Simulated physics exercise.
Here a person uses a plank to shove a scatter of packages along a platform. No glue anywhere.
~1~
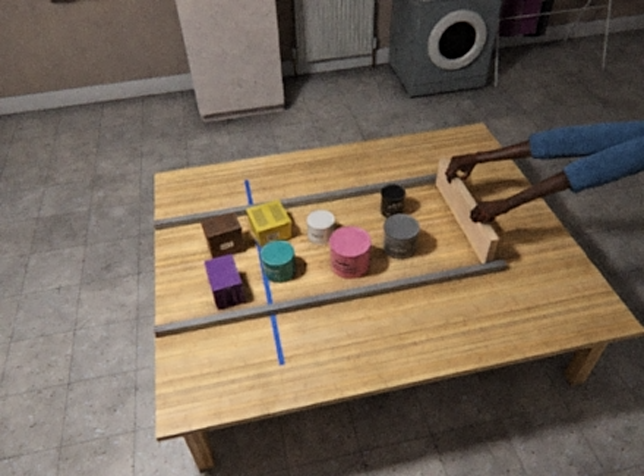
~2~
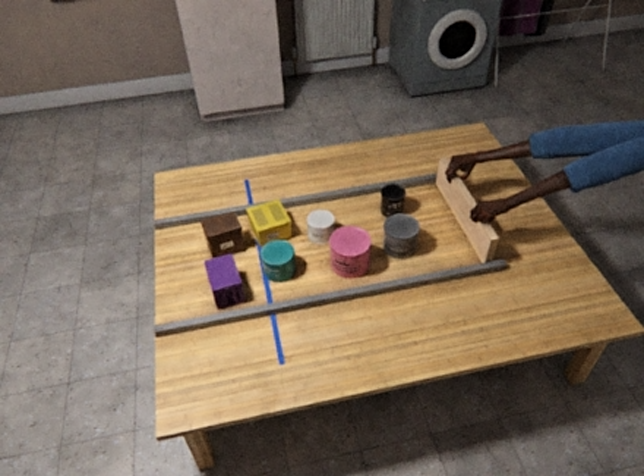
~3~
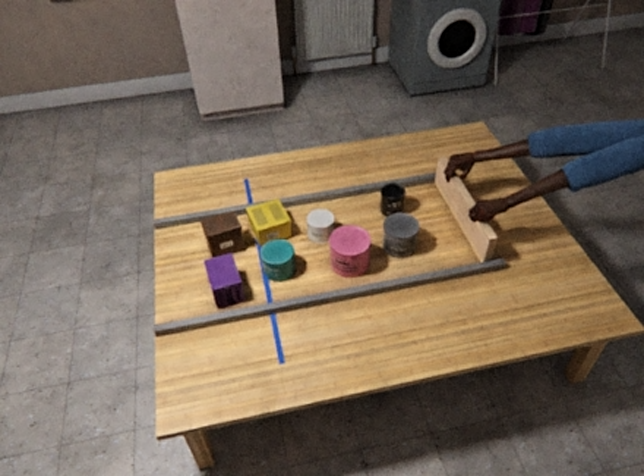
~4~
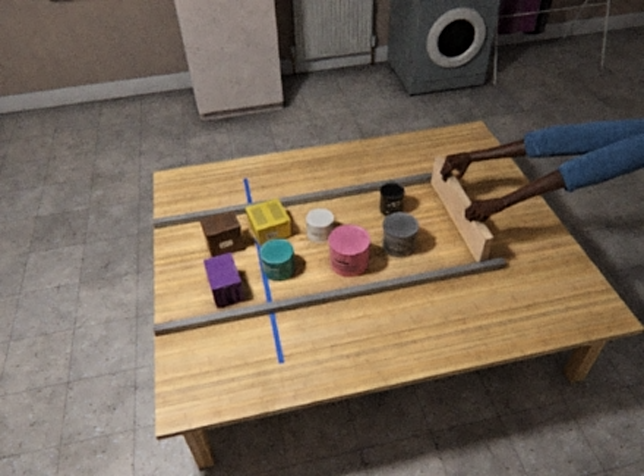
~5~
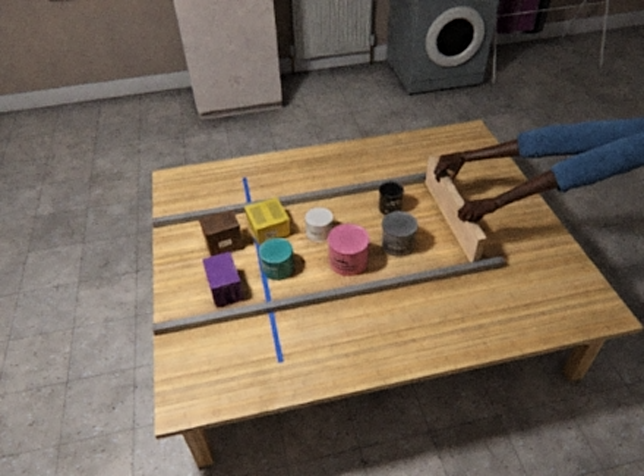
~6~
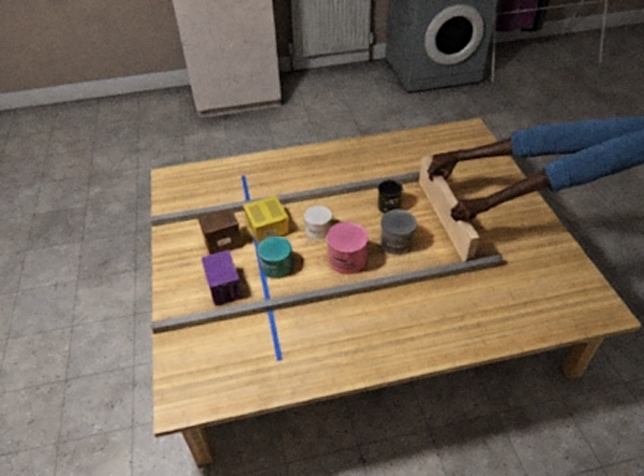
The clip opens on a wooden table where boxes and round tubs sit between two grey rails, some near a strip of blue tape. Two hands hold a plank upright at the right, barely moving it at first. The hands then slide the plank slightly left, while the containers stay in place.
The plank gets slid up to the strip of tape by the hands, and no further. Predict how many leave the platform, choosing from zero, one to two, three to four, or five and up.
My prediction is no fallers.
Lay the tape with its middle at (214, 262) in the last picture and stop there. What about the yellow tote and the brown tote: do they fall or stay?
Here's how it goes: The yellow tote stays where it is, and the brown tote goes down.
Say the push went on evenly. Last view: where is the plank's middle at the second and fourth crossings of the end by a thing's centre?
I'd put the first at about (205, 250) and the next at about (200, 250).
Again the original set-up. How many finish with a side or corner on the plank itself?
Count: 3.
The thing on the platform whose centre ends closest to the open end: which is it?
Foremost: The brown tote.
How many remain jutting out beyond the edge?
0 of them.
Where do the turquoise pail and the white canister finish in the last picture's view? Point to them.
About (207, 258), and the other about (242, 236).
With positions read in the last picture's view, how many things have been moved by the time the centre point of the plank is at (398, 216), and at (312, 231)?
So far 2, and 6 at the second.
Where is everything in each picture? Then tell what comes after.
Purple crate (225, 282); brown tote (224, 237); yellow tote (269, 224); plank (464, 209); tape (261, 258), in the first frame.
Brown tote (224, 236); turquoise pail (279, 261), in the second frame.
Yellow tote (269, 223); grey pail (400, 236), in the third frame.
Purple crate (224, 280); black pail (392, 200), in the fourth frame.
Brown tote (222, 234); plank (453, 208), in the fifth frame.
Purple crate (222, 278); brown tote (221, 233); yellow tote (267, 220); plank (446, 207); tape (259, 254), in the sixth frame.
A little later, none off yet; purple crate at rest near (222, 278); brown tote at rest near (221, 233); yellow tote at rest near (267, 220).
When it is over, the number that fall off is zero.
